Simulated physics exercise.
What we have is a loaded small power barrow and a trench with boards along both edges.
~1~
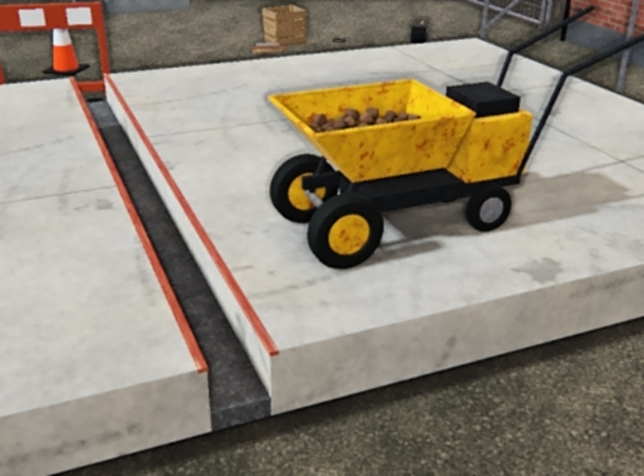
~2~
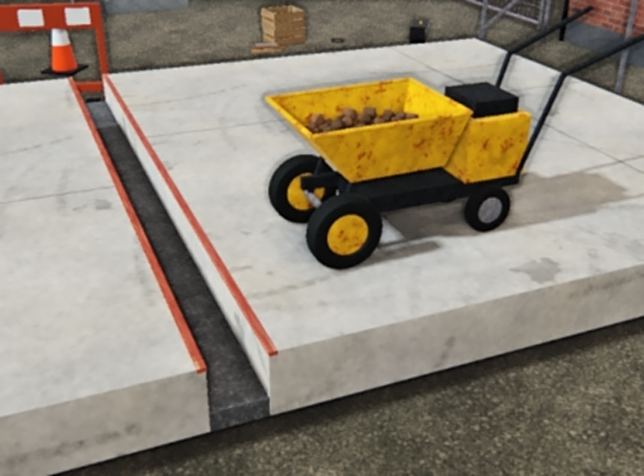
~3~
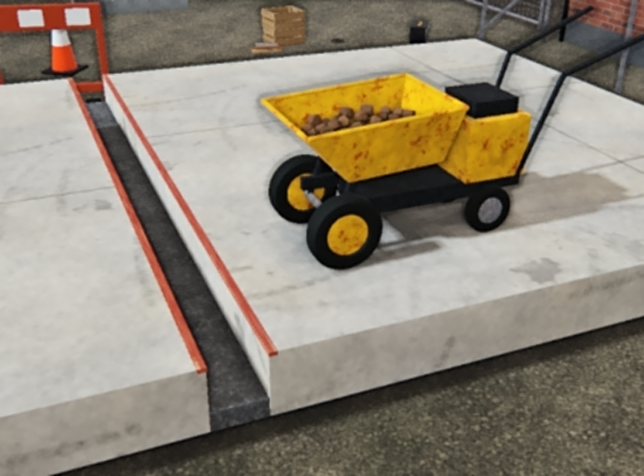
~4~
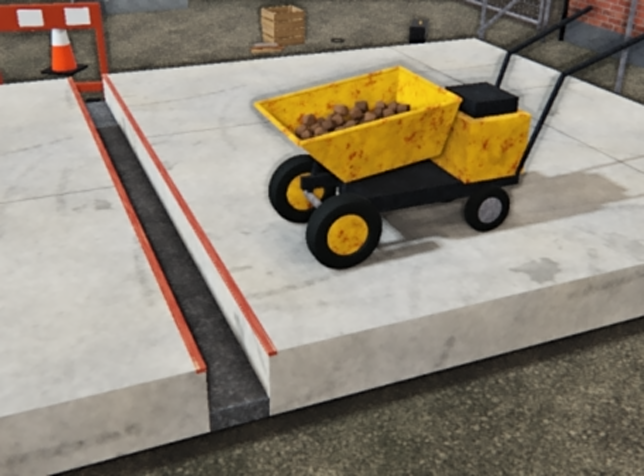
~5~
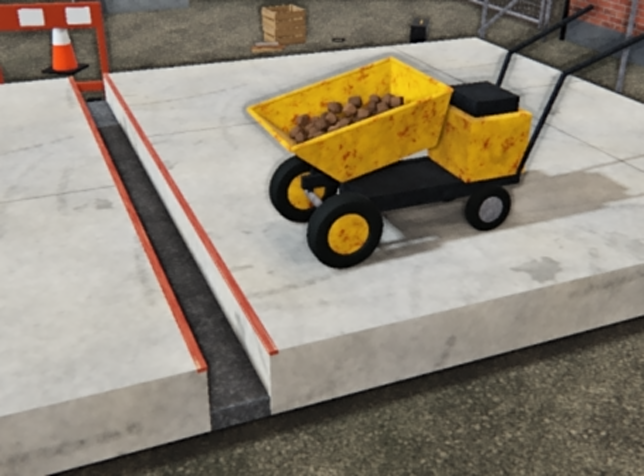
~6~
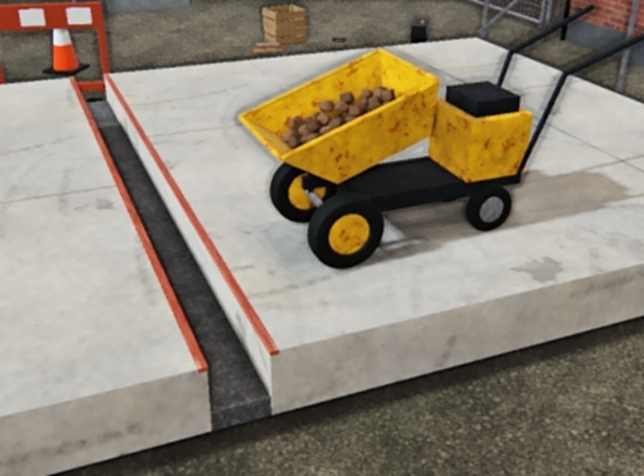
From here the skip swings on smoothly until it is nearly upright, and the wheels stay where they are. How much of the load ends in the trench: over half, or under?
Between the edges lies over half of the load.
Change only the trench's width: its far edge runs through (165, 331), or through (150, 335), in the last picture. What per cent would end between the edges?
About 100 and 100 per cent.
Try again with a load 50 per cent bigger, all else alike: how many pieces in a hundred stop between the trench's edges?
About 90 per cent.
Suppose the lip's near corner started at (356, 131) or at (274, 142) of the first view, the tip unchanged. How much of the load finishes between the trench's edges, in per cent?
In turn 50 and 40 in a hundred.
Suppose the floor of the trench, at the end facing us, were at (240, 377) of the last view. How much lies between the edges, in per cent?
Near 70 %.
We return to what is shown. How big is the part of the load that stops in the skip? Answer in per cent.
About 0 per cent.
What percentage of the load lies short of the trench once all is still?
Close to 0 per cent.
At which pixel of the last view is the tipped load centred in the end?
Near (191, 292).
Soon after the last picture, skip tipped steeply; all in the skip.
A little later, skip tipped right over; about two thirds in the skip; about a third in or heaped over the trench; a stray few falling.
Later still, skip tipped right over; a stray few short of the trench; nearly all in or heaped over the trench; a stray few beyond it.
At rest, skip tipped right over; a stray few short of the trench; nearly all in or heaped over the trench; a stray few beyond it.
